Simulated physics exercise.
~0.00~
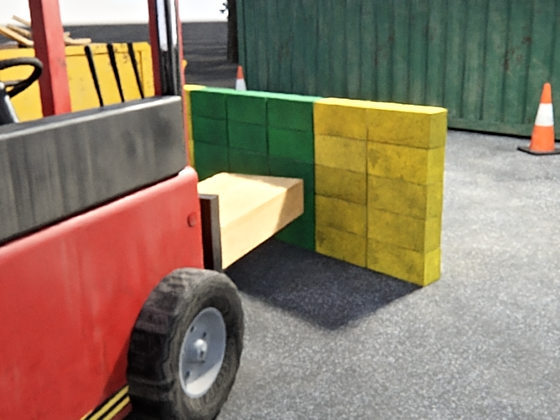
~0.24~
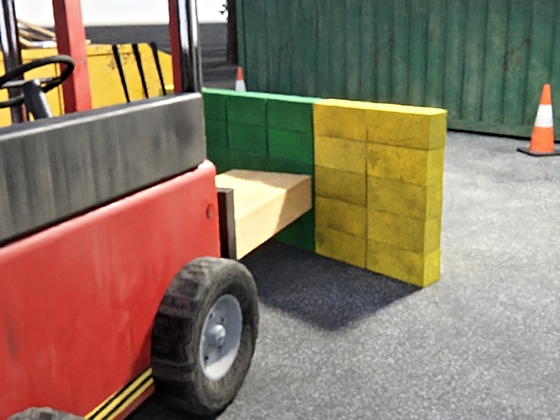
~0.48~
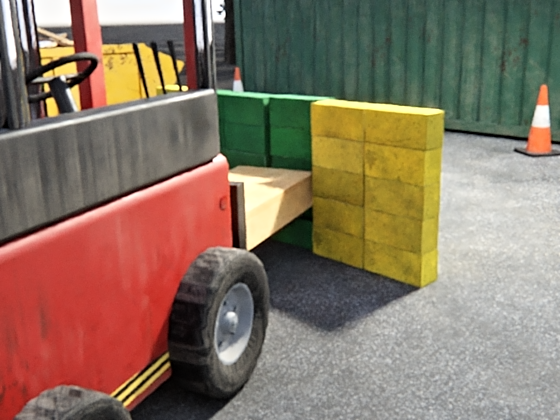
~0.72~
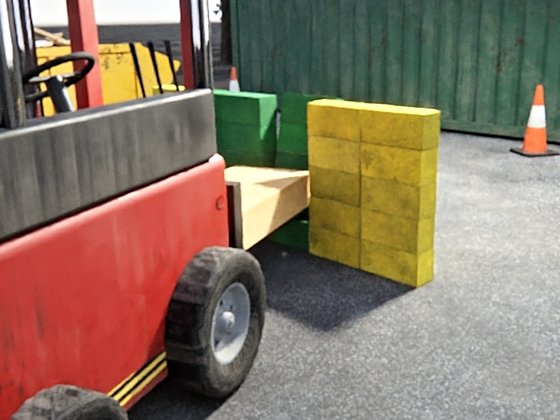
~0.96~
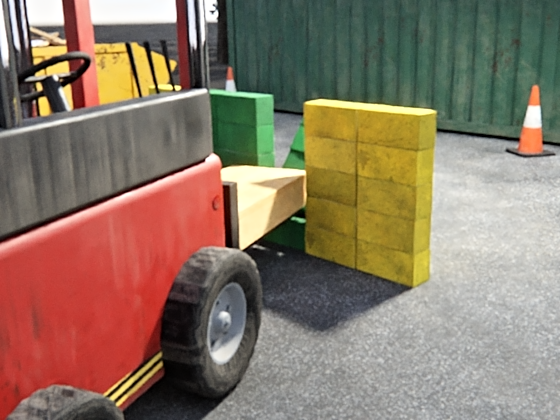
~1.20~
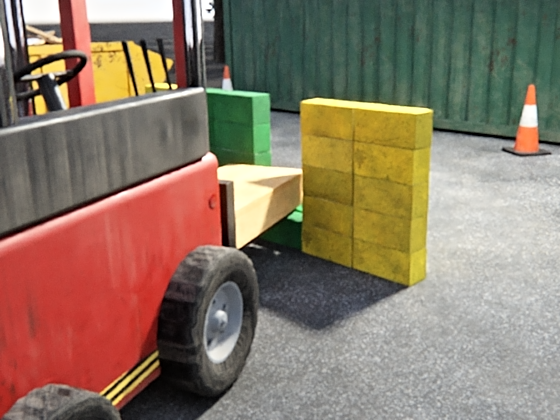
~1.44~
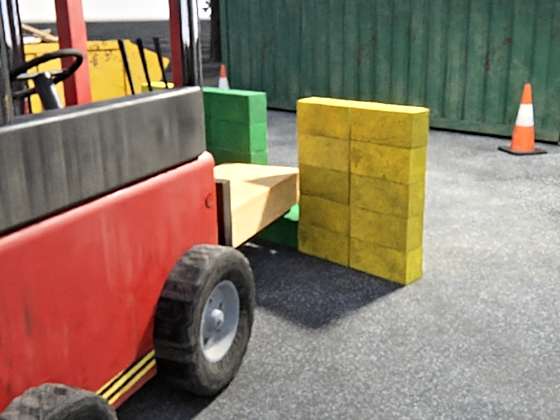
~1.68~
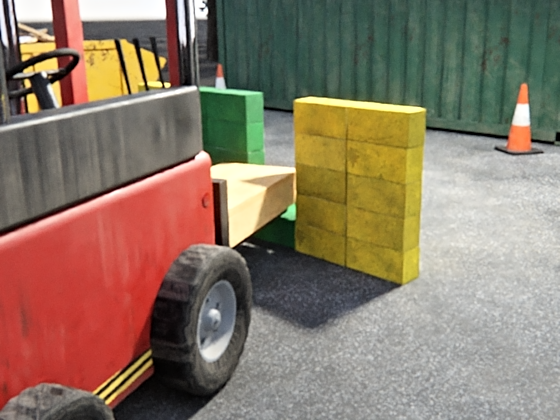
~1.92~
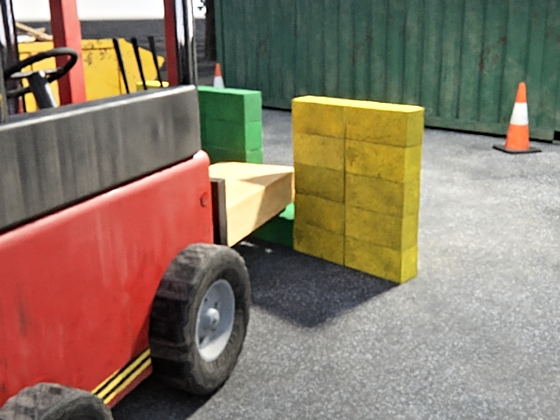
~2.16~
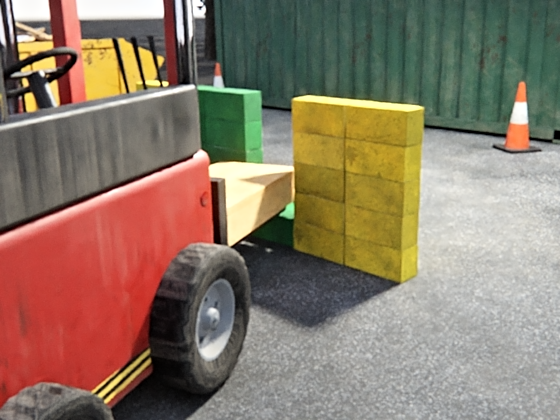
The clip opens on a paved yard where a red lift truck, at the left, holds a pale, box-shaped load close to a wall of green and yellow blocks, with a green corrugated barrier and an orange cone behind. The truck rolls forward to the right and pushes the load into the green part beside the yellow section. Green blocks there are shoved back and lean, opening a gap in the wall. The truck stops while a few green blocks tip over and drop behind the load. As the view drifts slightly right, the yellow section remains standing, with green blocks still stacked beyond the gap.
